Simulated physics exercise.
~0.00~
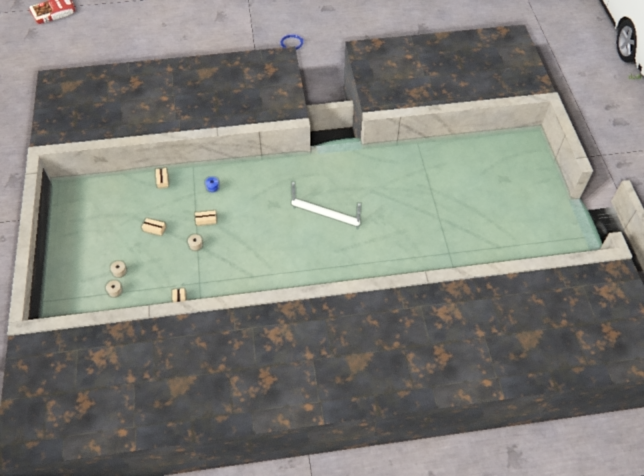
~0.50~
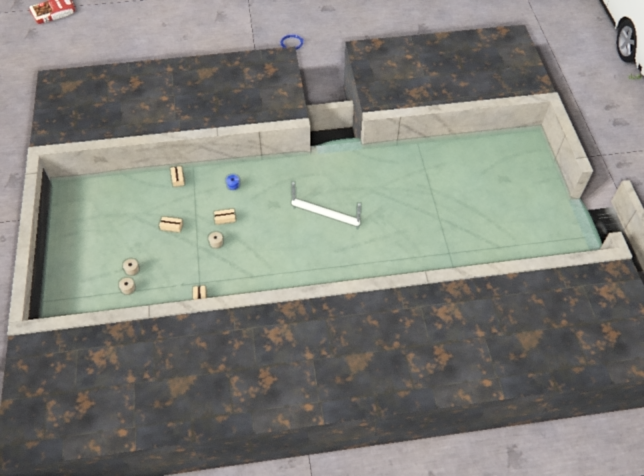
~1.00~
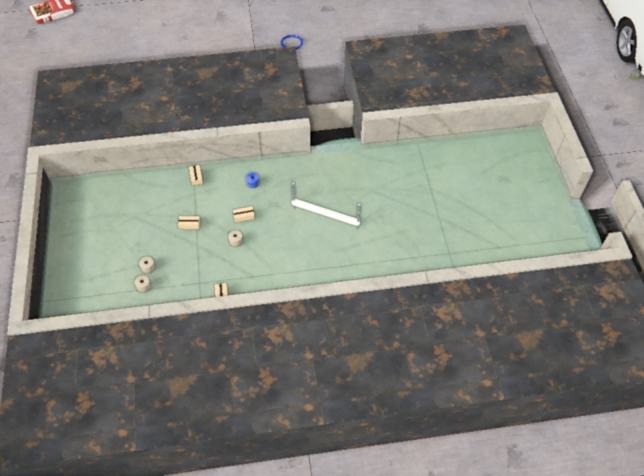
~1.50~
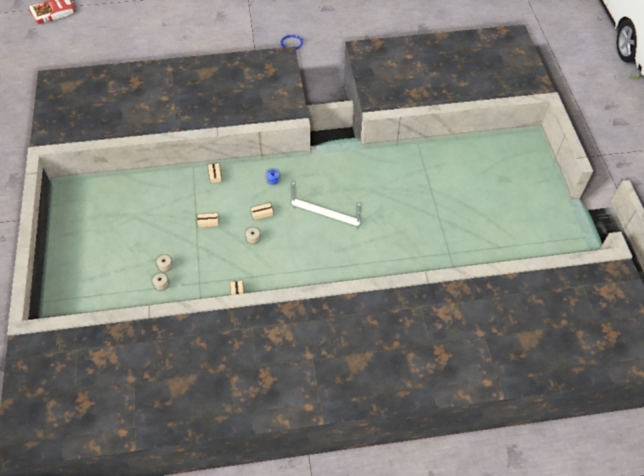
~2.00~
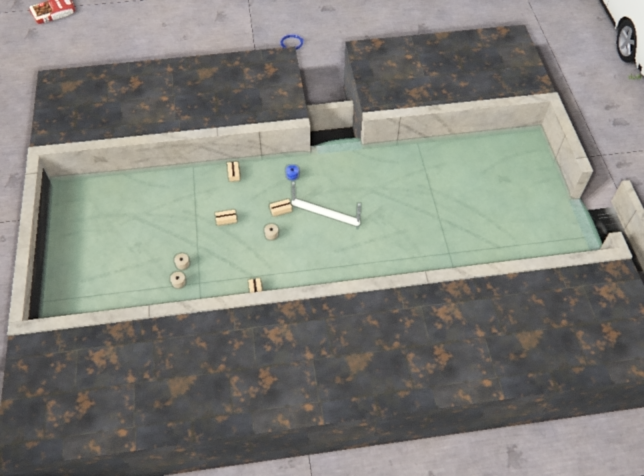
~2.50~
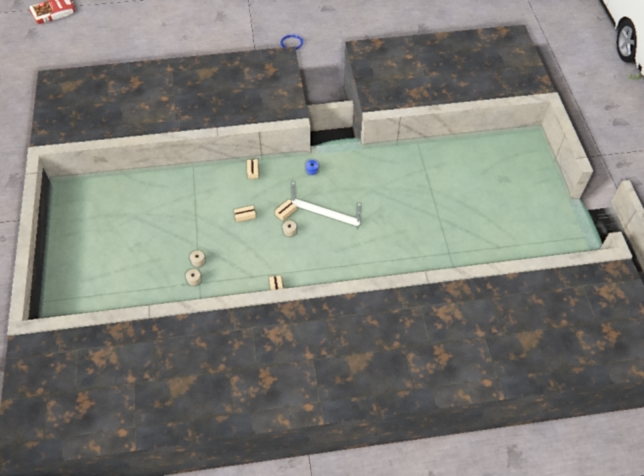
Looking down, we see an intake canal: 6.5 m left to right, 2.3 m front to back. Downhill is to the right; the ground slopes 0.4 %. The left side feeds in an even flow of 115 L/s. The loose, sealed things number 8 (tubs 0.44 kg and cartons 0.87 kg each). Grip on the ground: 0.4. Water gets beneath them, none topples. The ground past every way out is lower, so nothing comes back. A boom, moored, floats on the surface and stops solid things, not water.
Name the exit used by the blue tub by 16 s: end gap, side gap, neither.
The way out for the blue tub is the side.
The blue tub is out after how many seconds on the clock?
Near 3.5 s.
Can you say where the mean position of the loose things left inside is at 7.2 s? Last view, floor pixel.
(376, 246).
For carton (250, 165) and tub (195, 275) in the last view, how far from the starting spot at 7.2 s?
Result, in order - first: Gone out; second: 300 cm.
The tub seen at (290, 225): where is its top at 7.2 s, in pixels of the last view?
Look around (400, 226) in the last view.
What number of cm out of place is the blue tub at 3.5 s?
Close to 200 cm.
After 3.5 s the blue tub is near (343, 143), 1.8 m from its start, afloat; 0 of 8 are out; 8 afloat.
After 7.2 s the blue tub has gone out by the side gap; 2 of 8 are out; 6 afloat.
After 12.0 s the blue tub has gone out by the side gap; 2 of 8 are out; 6 afloat.
After 16.0 s the blue tub has gone out by the side gap; 6 of 8 are out; 2 afloat.
